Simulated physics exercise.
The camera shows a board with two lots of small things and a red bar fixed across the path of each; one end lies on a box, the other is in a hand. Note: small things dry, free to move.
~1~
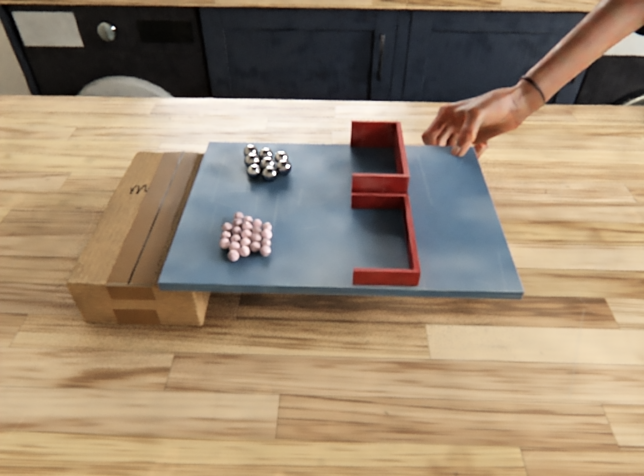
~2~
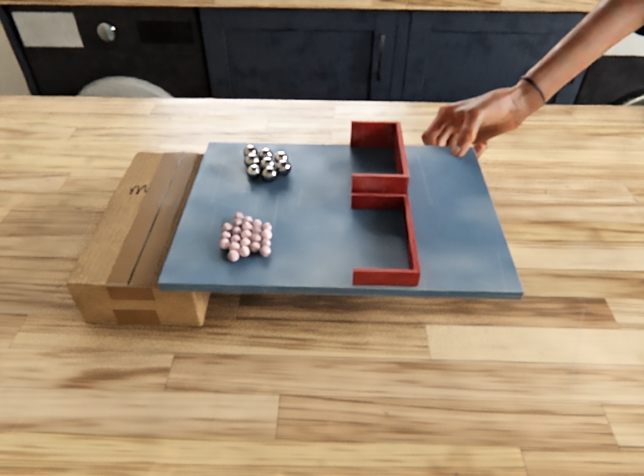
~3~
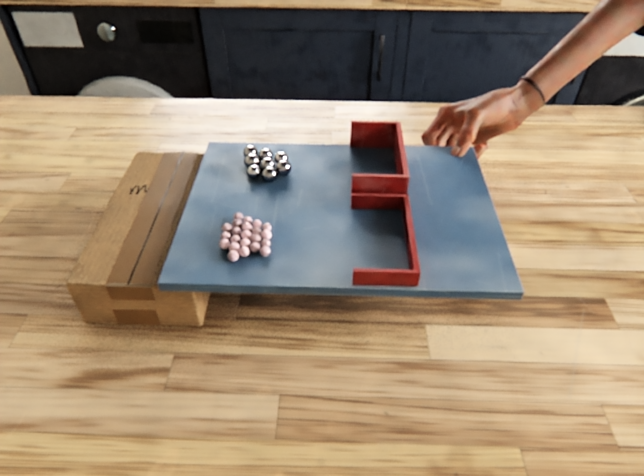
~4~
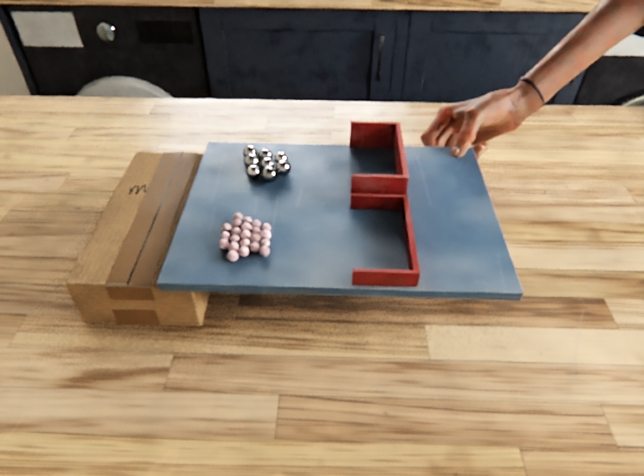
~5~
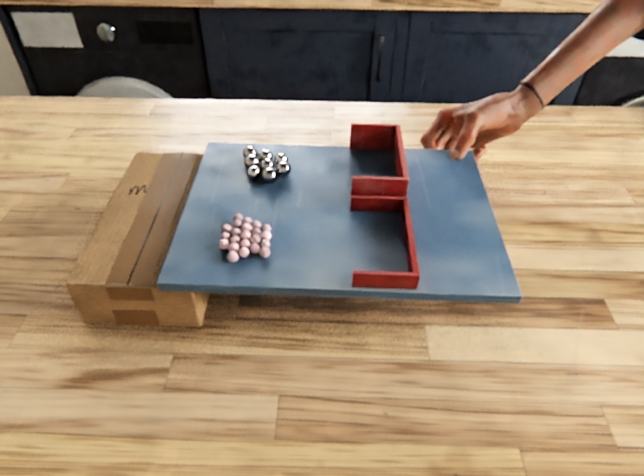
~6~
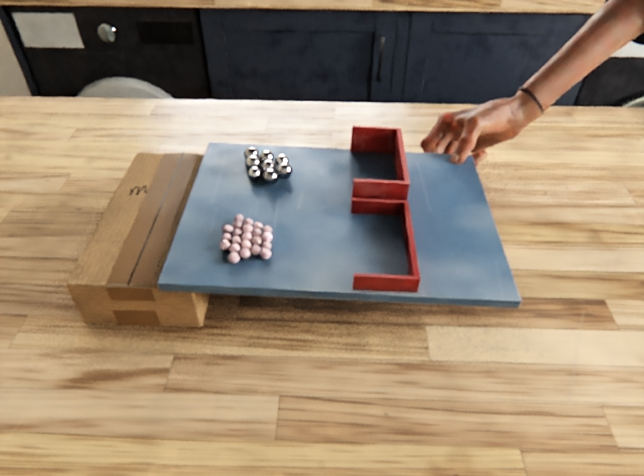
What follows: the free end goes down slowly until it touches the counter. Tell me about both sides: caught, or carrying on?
One by one: The near portion fails to clear its barrier. The far portion fails to clear its barrier.
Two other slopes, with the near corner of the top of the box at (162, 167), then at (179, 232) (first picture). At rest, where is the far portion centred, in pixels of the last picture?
(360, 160) and (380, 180).
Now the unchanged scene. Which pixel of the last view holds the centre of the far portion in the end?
I'd put it somewhere close to (386, 194).
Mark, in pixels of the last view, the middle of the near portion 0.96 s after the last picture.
Centre at that time, last view: Approx. (387, 263).
Then, 0.29 s after the last picture, board sloping at 8°; near portion where it was; far portion on its way down.
Then, 0.60 s after the last picture, board resting at 12°; near portion on its way down; far portion on its way down.
Then, 0.96 s after the last picture, board resting at 12°; near portion has reached its bar; far portion has reached its bar.
At rest, board resting at 12°; near portion gathered behind its bar; far portion gathered behind its bar.
